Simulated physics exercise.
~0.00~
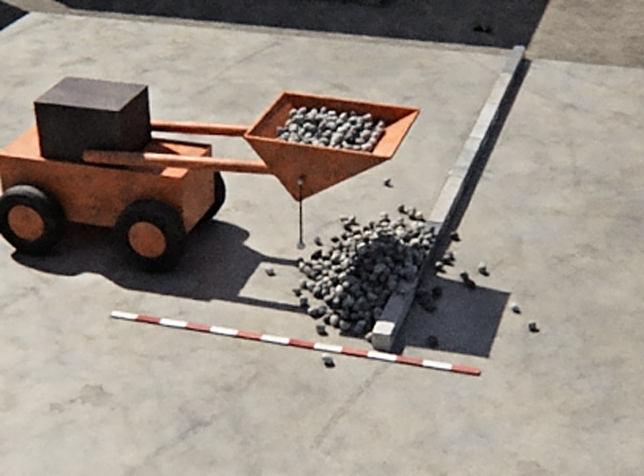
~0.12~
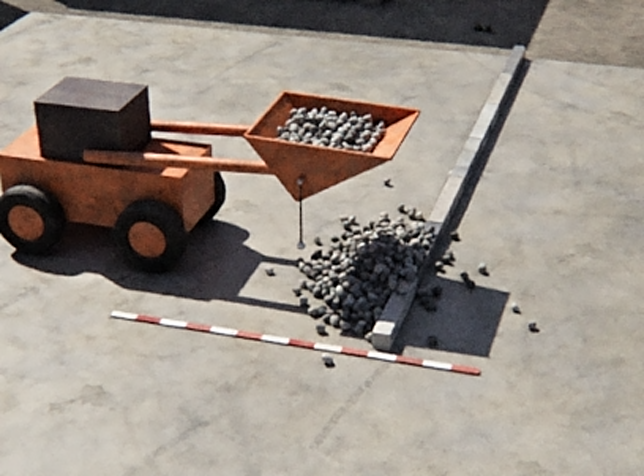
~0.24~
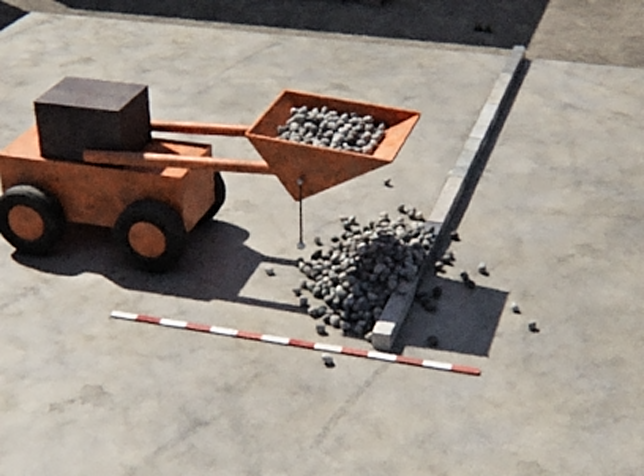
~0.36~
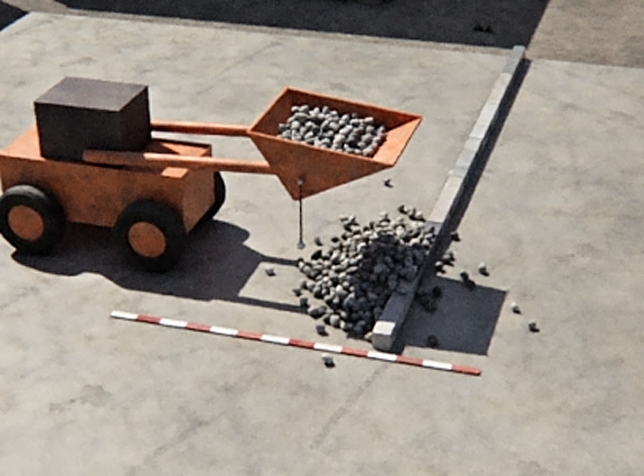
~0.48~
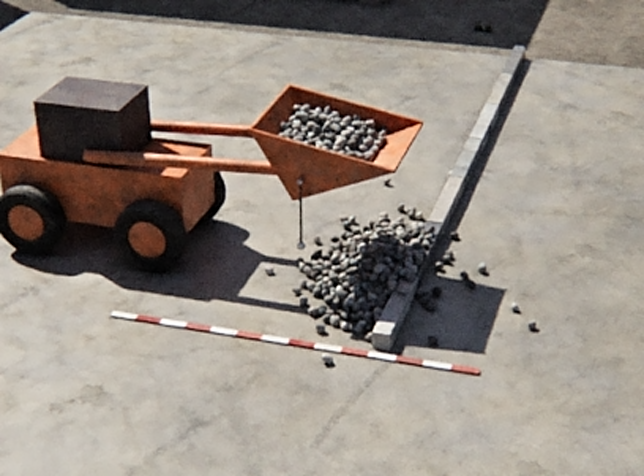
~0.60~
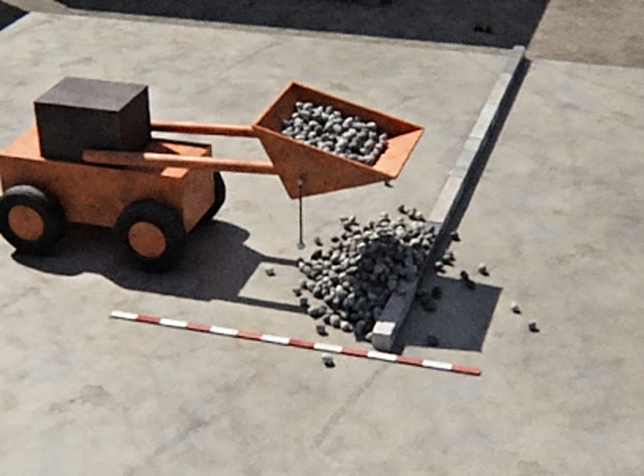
An orange loader stood still on the left, holding a bucket of grey stones above a pile heaped against a low kerb, and then the bucket slowly tilted a little toward the right.
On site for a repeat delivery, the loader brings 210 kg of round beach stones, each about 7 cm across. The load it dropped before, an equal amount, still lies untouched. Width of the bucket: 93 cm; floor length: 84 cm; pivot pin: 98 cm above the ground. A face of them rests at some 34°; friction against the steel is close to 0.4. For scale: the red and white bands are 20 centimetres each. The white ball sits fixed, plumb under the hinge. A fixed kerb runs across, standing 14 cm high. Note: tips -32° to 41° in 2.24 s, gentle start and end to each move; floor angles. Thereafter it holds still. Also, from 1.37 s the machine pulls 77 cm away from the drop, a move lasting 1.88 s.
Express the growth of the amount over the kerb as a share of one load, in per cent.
Roughly 22 per cent of a load.
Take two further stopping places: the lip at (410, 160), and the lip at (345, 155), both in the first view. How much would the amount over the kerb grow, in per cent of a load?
The first position would add some 40 per cent, the second some 0.
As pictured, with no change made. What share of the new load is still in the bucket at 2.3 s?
That works out to about 0 %.
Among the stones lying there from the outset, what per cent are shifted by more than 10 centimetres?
About 10 %.
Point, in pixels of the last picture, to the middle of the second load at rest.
In the last view, about pixel (381, 260).
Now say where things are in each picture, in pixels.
In the first picture, lip at (391, 158), floor tilted -32°, highest stones at (332, 122). The earlier load is highest near (383, 249), 22 cm above ground level, 97 % on this side of the kerb, 3 % over the kerb.
In the second picture, the bucket is at -31°, its lip at (391, 159); the top of the load is at (332, 122); the stones move at 0.0 m/s on average.
In the third picture, the bucket is at -30°, its lip at (392, 162); the top of the load is at (326, 122); the stones move at 0.1 m/s on average.
In the fourth picture, lip at (393, 166), floor tilted -27°, highest stones at (314, 117); the stones move at 0.1 m/s on average.
In the fifth picture, lip at (395, 172), floor tilted -23°, highest stones at (316, 117); the stones move at 0.1 m/s on average.
In the sixth picture, lip at (396, 178), floor tilted -19°, highest stones at (311, 114); the stones move at 0.1 m/s on average.
After 1.7 s the floor is at 30°; in per cent of one load, 85 in the bucket, 111 on this side of the kerb, 3 over the kerb; the foremost stones are at (471, 298).
After 2.3 s the floor is at 41°; in per cent of one load, 0 in the bucket, 178 on this side of the kerb, 22 over the kerb; the foremost stones are at (508, 299).
After 3.7 s the floor is at 41°; in per cent of one load, 0 in the bucket, 174 on this side of the kerb, 26 over the kerb; the foremost stones are at (535, 296).
After 6.2 s the floor is at 41°; in per cent of one load, 0 in the bucket, 174 on this side of the kerb, 26 over the kerb; the foremost stones are at (535, 296). Net gain over the kerb, 22.
